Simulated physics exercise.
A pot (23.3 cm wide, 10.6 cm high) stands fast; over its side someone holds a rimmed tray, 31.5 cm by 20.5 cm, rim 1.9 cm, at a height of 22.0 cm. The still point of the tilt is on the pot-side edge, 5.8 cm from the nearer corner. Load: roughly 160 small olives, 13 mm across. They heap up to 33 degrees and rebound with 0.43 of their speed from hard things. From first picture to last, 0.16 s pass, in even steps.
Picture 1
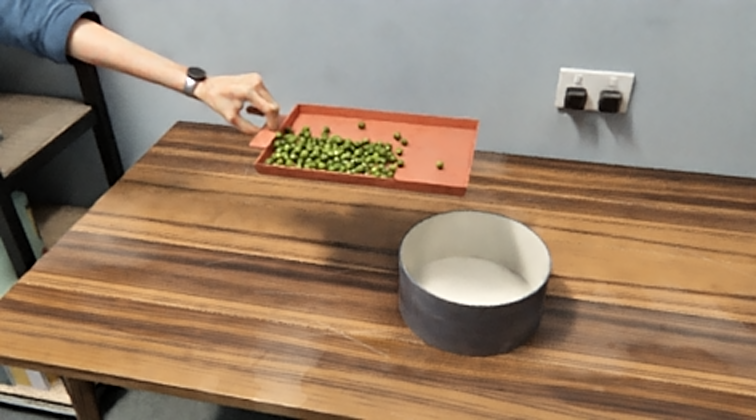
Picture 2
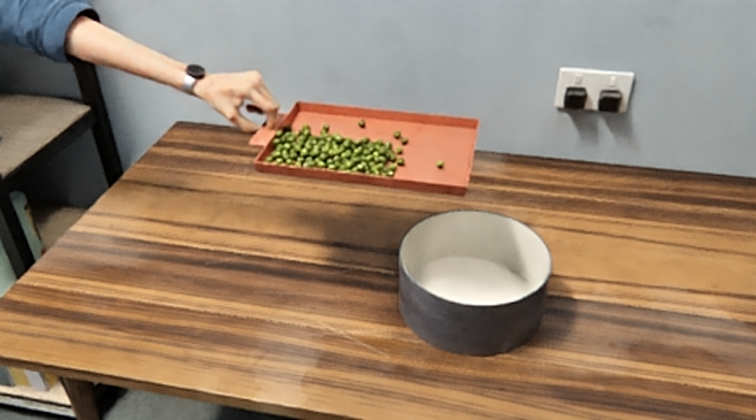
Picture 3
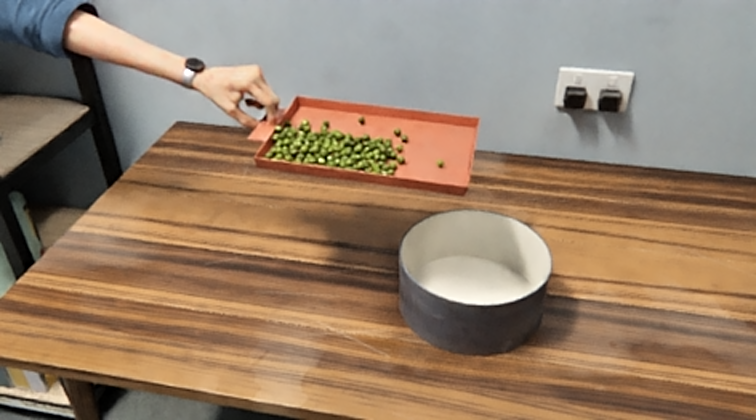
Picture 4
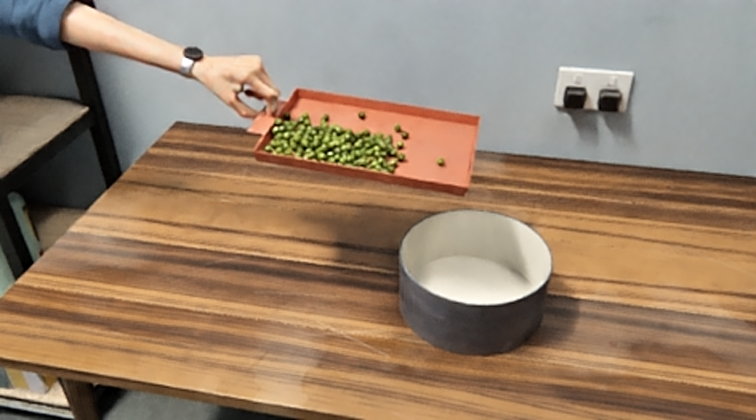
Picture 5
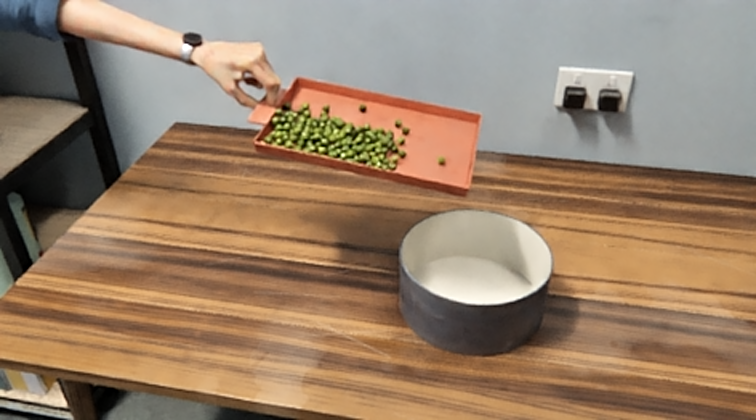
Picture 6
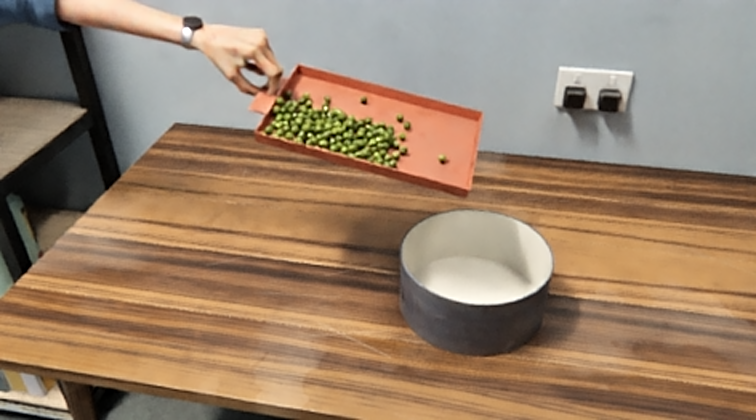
A hand slowly lifts the left end of a red tray of small green olives.
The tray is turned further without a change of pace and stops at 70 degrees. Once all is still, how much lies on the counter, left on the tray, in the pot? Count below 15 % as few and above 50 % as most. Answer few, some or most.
Counter: Few, tray: Some, pot: Most.
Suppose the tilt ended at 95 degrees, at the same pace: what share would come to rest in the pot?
It would be near 85 per cent.
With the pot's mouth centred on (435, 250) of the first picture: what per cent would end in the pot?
Some 35 per cent.
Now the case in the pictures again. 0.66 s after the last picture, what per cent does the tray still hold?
About 40 per cent.
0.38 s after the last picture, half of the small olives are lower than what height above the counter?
About 32 cm.
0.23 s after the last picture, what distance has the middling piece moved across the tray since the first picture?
Some 2 cm.
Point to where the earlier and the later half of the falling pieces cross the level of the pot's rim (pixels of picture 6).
At about (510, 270), then at (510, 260).
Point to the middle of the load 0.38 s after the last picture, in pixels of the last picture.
At about (421, 121).
Then, 0.23 s after the last picture, tilt 42 degrees; the tray holds 100 %, the pot 0 %.
Then, 0.38 s after the last picture, tilt 61 degrees; the tray holds 100 %, the pot 0 %.
Then, 0.66 s after the last picture, tilt 70 degrees; the tray holds 40 %, the pot 40 %.
In the end, counter 5 %, tray 30 %, pot 65 %.
